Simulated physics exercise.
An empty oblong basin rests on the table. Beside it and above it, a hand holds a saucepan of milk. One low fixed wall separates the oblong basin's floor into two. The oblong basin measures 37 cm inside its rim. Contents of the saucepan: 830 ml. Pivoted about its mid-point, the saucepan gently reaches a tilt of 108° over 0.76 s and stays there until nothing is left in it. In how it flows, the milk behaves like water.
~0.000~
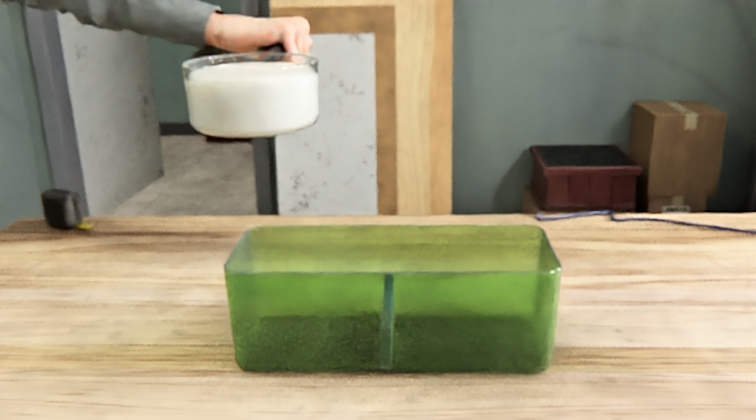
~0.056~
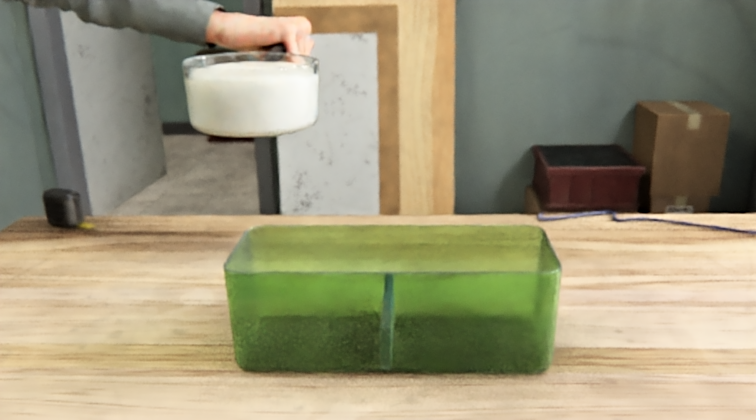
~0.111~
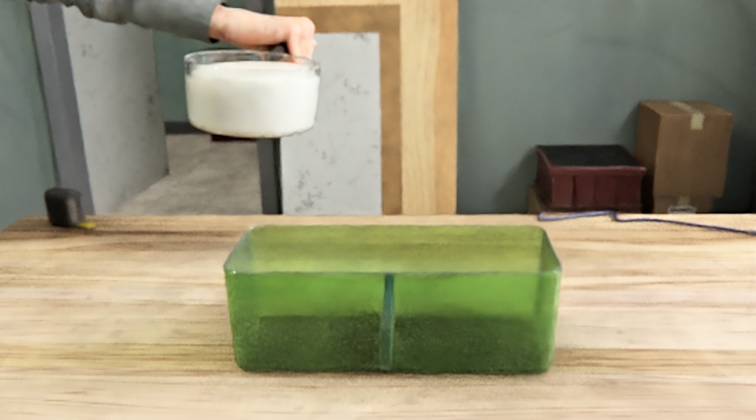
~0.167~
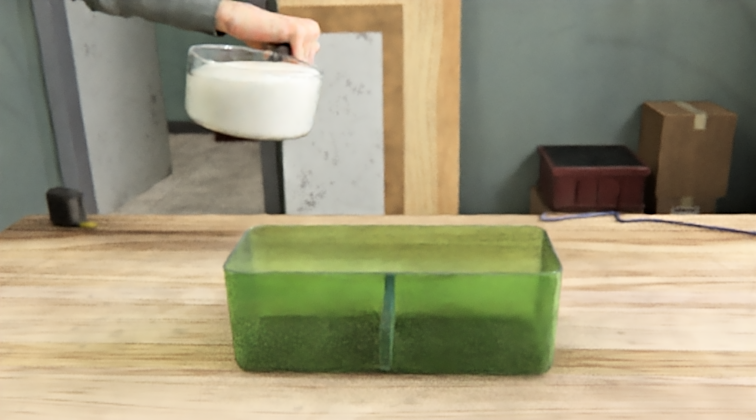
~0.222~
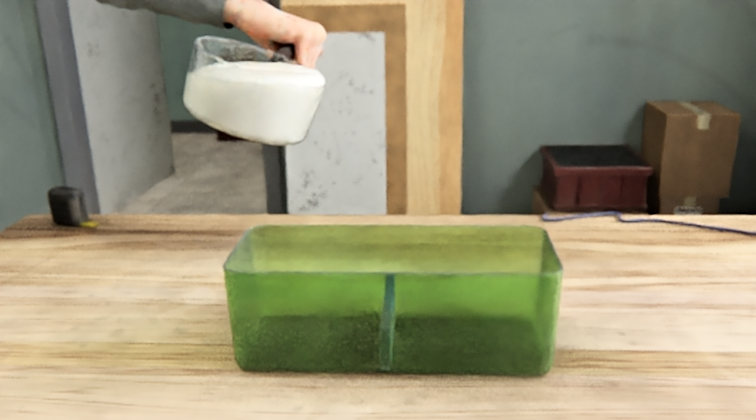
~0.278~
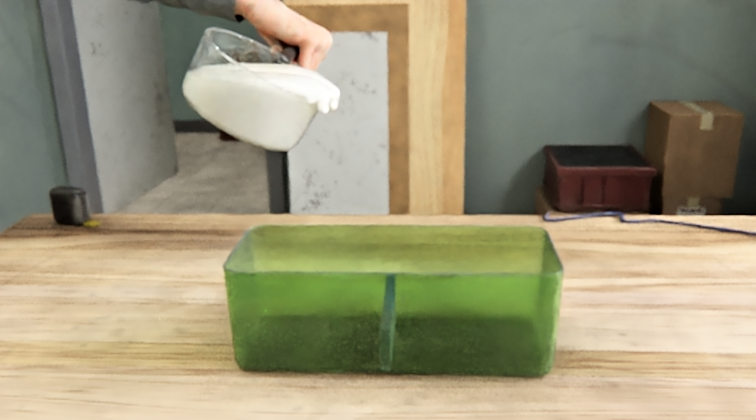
We see a hand holding a clear saucepan of milk above a green oblong basin on a wooden table, keeping it nearly level at first, then tilting it clockwise until milk starts to come over its right rim.
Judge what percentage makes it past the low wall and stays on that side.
Some 50 per cent makes it over and stays.
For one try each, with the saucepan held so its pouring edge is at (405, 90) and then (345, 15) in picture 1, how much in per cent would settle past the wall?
I'd expect close to 95 per cent and then close to 75 per cent.
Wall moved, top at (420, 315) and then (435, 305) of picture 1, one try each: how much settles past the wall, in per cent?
Some 20 in a hundred, then some 10 in a hundred.
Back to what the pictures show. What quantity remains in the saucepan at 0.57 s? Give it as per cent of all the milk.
Remaining: Near 22 % of the total.
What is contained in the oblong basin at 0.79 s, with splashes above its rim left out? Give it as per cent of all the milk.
It works out near 88 per cent.
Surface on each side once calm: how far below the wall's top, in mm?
Roughly 34 mm on the left side and roughly 36 mm on the right.
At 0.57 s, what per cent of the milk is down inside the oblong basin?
Around 30%.
By 0.57 s the tilt is 93° and 22 per cent is still to pour, 6 is left of the wall and 23 right of it.
By 0.79 s the tilt is 108° and 3 per cent is still to pour, 39 is left of the wall and 49 right of it.
By 1.01 s the tilt is 108° and 0 per cent is still to pour, 48 is left of the wall and 50 right of it.
By 1.26 s the tilt is 108° and 0 per cent is still to pour, 48 is left of the wall and 50 right of it.
At rest 49 per cent lies left of the wall, 50 right of it and 2 outside.
